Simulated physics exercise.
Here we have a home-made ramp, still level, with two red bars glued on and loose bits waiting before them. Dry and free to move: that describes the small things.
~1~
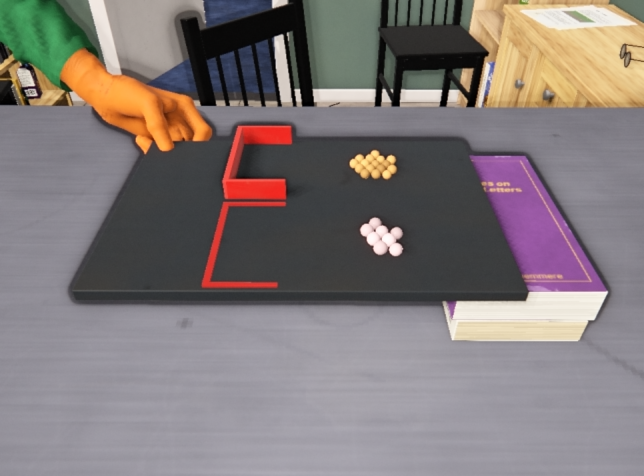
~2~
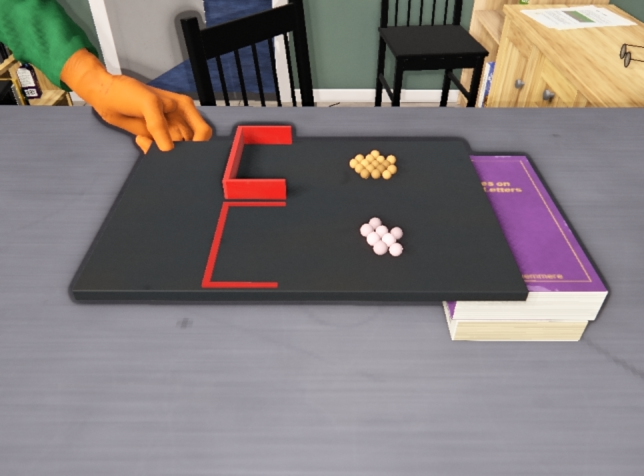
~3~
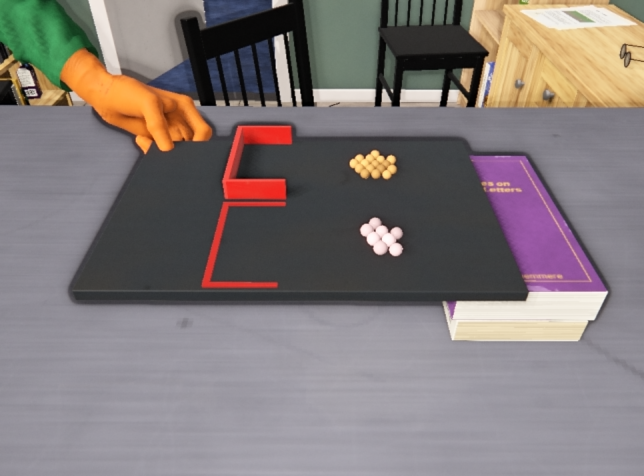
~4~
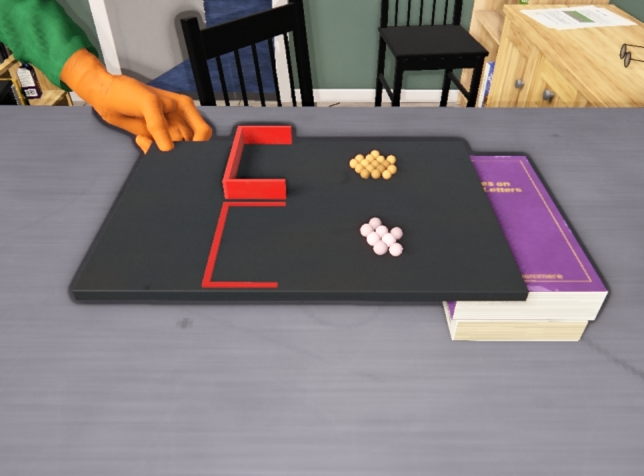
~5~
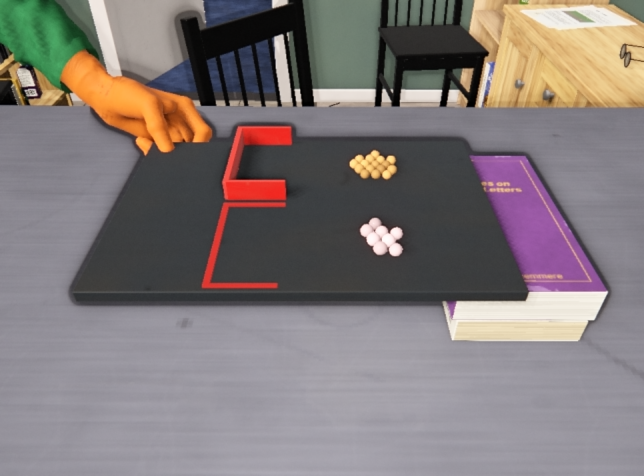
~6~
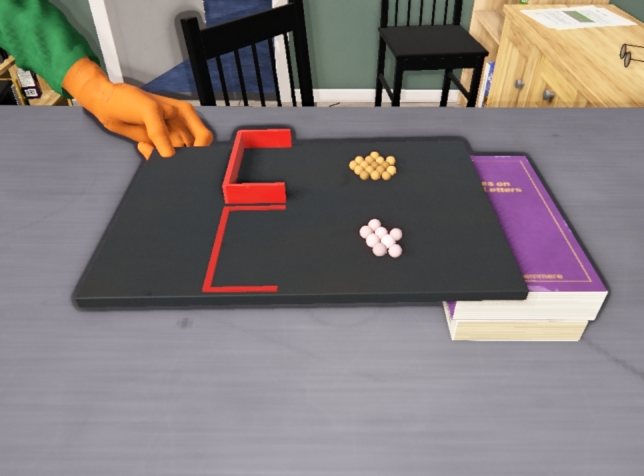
A dark board with red barriers and small clusters of yellow and pale pink balls stayed level beside an orange-gloved hand, its right side on books, then its left end dipped very slightly.
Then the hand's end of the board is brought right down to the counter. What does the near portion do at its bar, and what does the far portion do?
The near portion is left beyond its barrier; the far portion is left behind its barrier.
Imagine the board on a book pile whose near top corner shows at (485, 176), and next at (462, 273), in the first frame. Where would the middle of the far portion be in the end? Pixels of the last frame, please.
One: (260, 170). Two: (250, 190).
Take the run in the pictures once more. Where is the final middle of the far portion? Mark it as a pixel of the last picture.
The middle comes to rest near (246, 198).
Then, 0.35 s past the last view, board sloping at 10°; near portion on its way down; far portion on its way down.
Then, 0.65 s past the last view, board resting at 12°; near portion has reached its bar; far portion has reached its bar.
Then, 0.91 s past the last view, board resting at 12°; near portion all past its bar; far portion has reached its bar.
Finally, board resting at 12°; near portion all past its bar; far portion gathered behind its bar.
